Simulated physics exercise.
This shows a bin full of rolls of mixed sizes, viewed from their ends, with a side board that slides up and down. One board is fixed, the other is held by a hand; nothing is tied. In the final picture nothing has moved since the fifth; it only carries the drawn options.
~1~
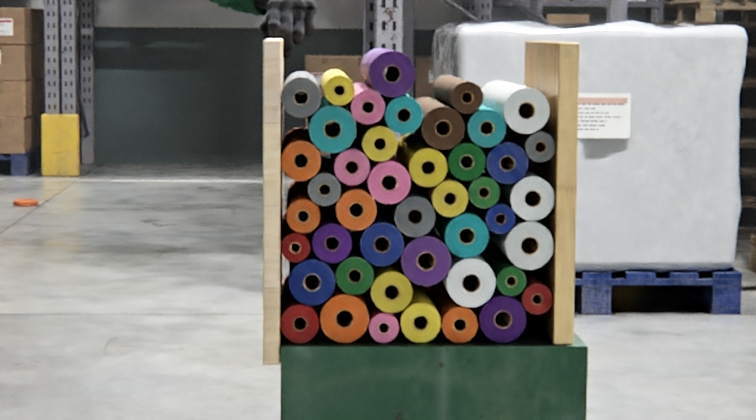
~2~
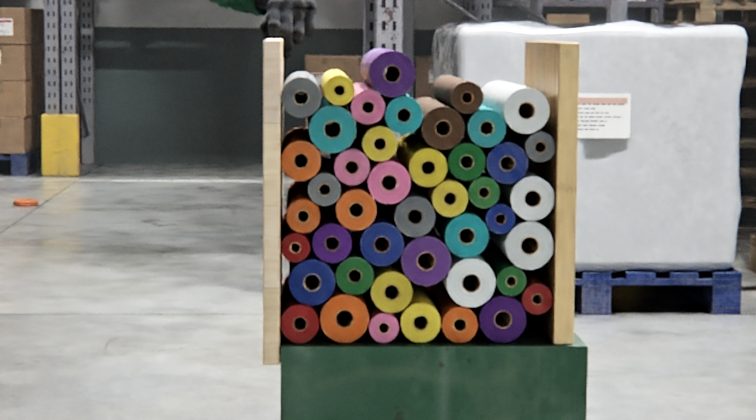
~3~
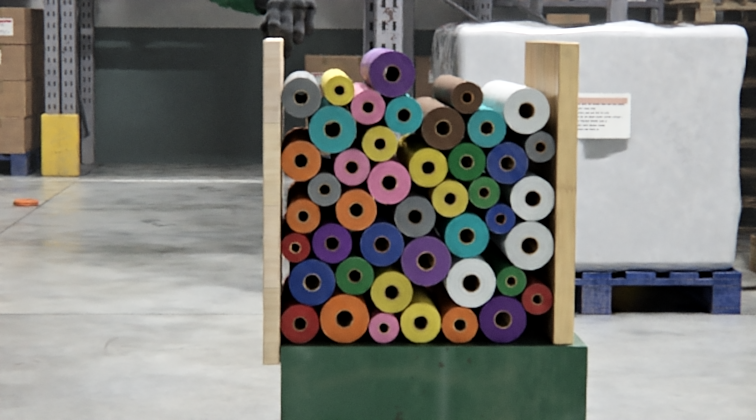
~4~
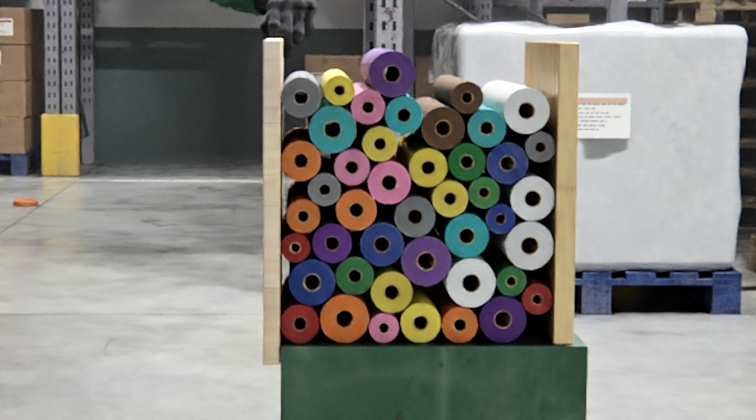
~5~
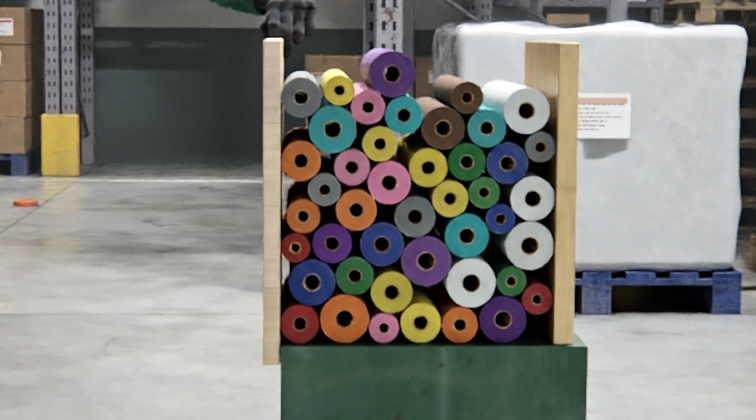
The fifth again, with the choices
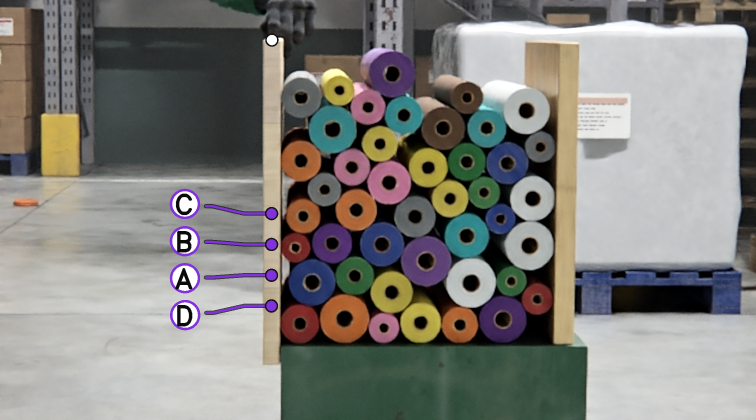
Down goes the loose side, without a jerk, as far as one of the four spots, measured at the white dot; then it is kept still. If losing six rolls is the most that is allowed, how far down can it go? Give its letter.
Lower it to C and no more.
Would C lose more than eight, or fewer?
It loses fewer than eight.
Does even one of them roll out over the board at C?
Yes, at C.
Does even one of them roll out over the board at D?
Yes, at D.
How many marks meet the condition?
One of the four.
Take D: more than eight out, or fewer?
More than eight.
On the copy, A at (271, 275); B at (271, 244); C at (271, 213); D at (271, 306); the white dot at (272, 40).
On C. First, top of the board (281, 114).
Then, top of the board (280, 198).
Finally, top of the board (280, 213), five out over the board.
By contrast, A more than six out over the board; B more than six out over the board; D more than six out over the board.
